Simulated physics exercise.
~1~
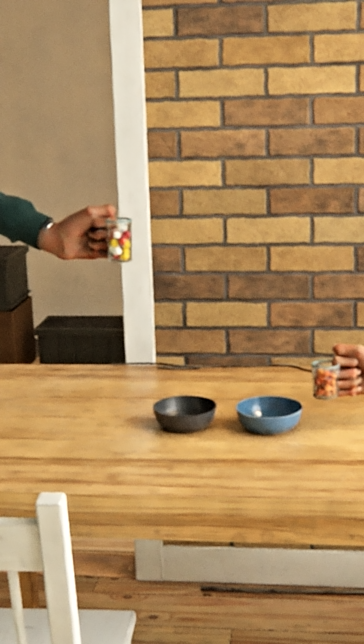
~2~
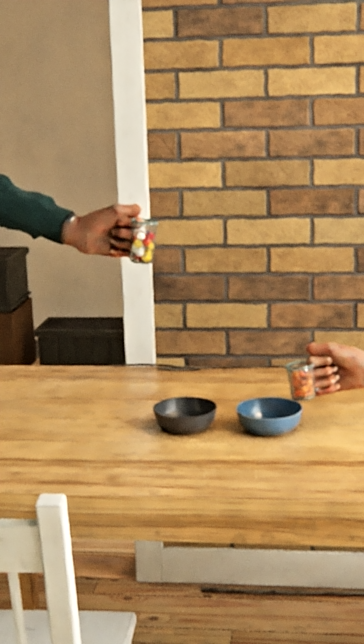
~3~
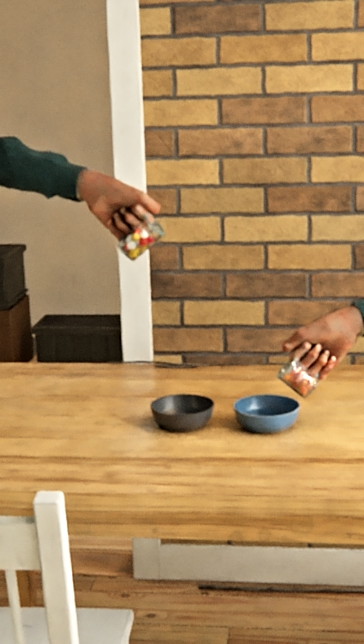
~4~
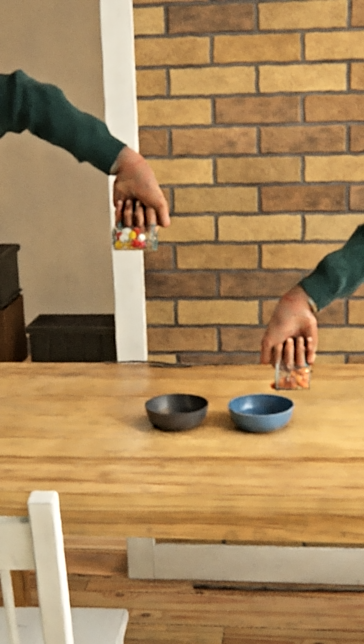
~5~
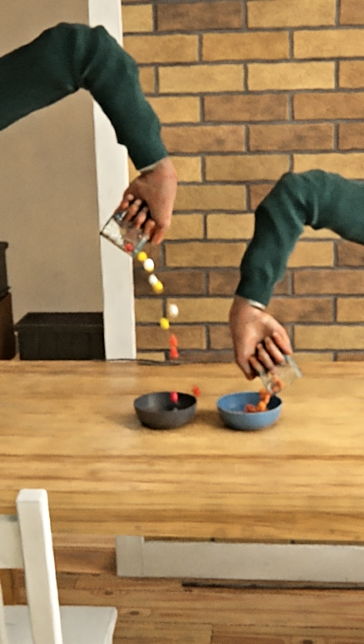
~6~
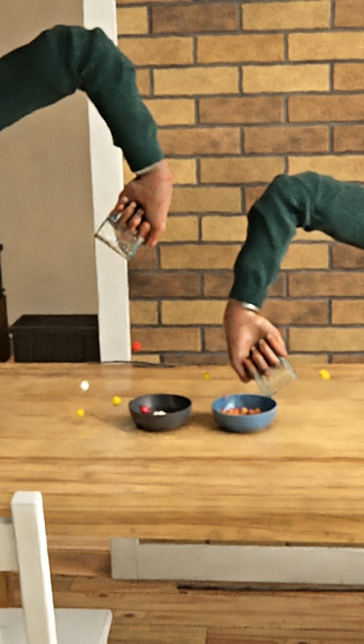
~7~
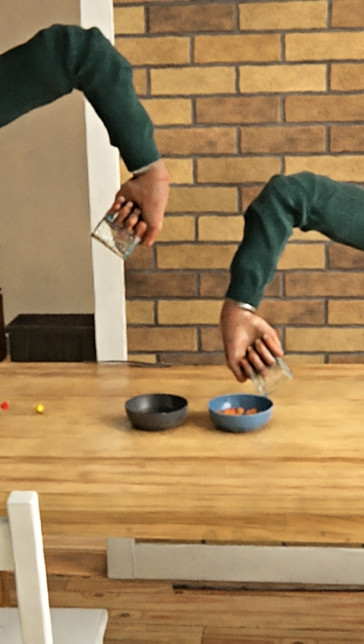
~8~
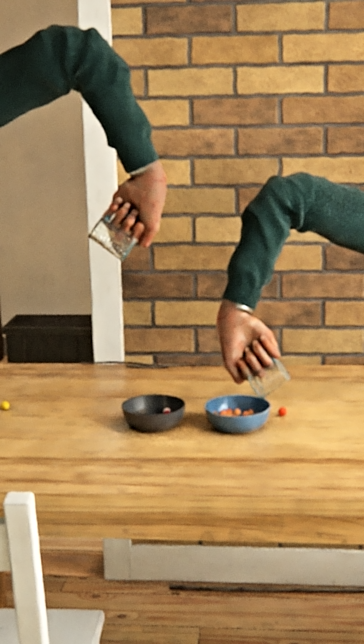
Colorful candies poured from the higher left cup mostly scatter, while the right dish catches all.
